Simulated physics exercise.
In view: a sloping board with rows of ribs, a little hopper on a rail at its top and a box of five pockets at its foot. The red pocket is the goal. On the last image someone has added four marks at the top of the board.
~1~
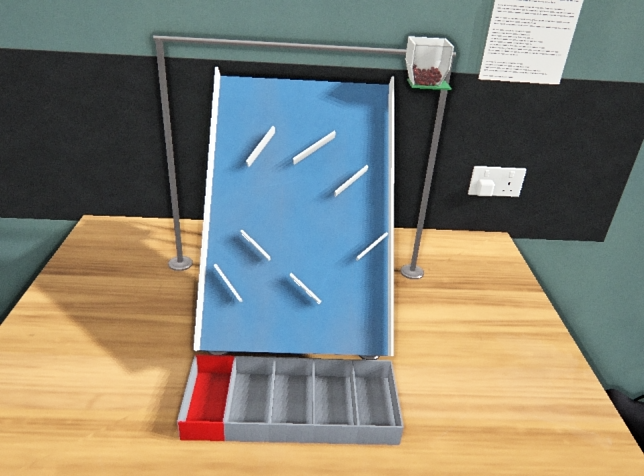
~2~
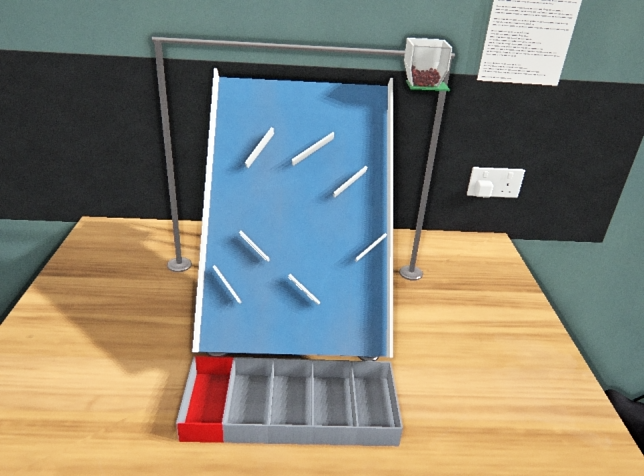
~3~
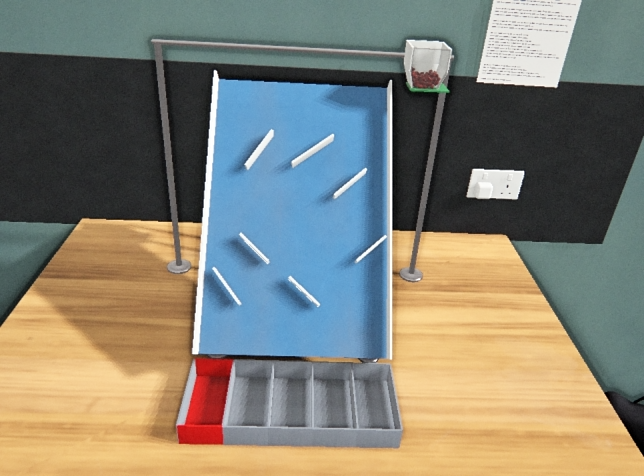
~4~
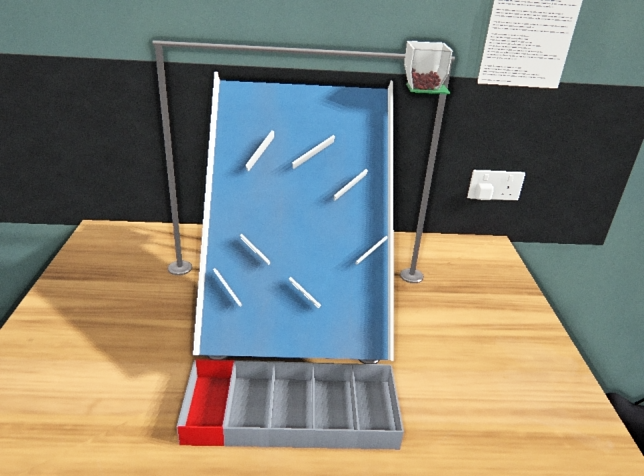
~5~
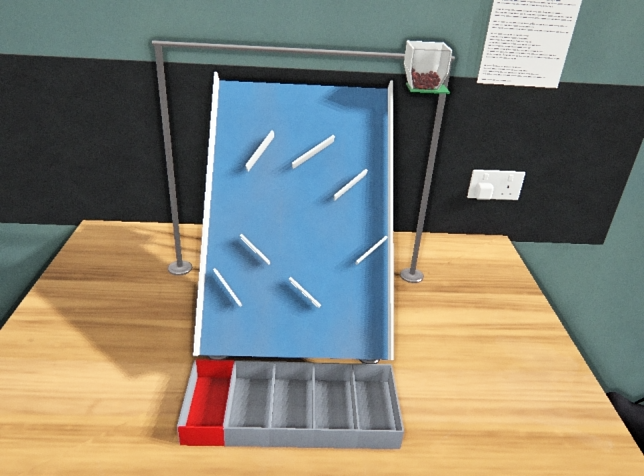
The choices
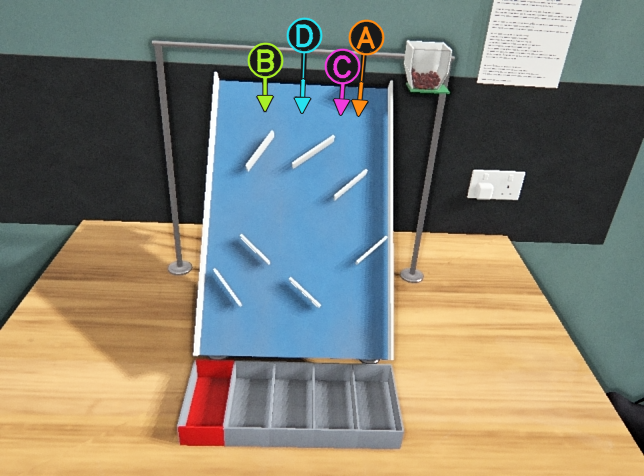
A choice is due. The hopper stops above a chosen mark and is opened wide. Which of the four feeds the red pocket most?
The answer is mark B.
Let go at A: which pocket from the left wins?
It is the fourth one.
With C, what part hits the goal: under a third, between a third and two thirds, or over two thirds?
Under a third.
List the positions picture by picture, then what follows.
The first frame shows hopper near (424, 73), kidney beans, door shut.
The second frame shows ribs (246, 163) to (272, 128), (292, 160) to (334, 133), (335, 193) to (366, 167).
The third frame shows ribs (240, 233) to (268, 261), (357, 261) to (386, 236), (213, 268) to (239, 303).
The fourth frame shows ribs (290, 278) to (320, 306).
The fifth frame shows red pocket near (202, 435), number 1 of 5 from the left.
On the marked copy, mark A meets the board at (358, 110); mark B meets the board at (265, 105); mark C meets the board at (341, 109); mark D meets the board at (302, 107).
With A, a small share in the red pocket, the bulk in other pockets.
With B, close to a third in the red pocket, close to half in other pockets, a small share outside the box.
With C, only a few in the red pocket, all but a few in other pockets.
With D, only a few in the red pocket, all but a few in other pockets, only a few outside the box.
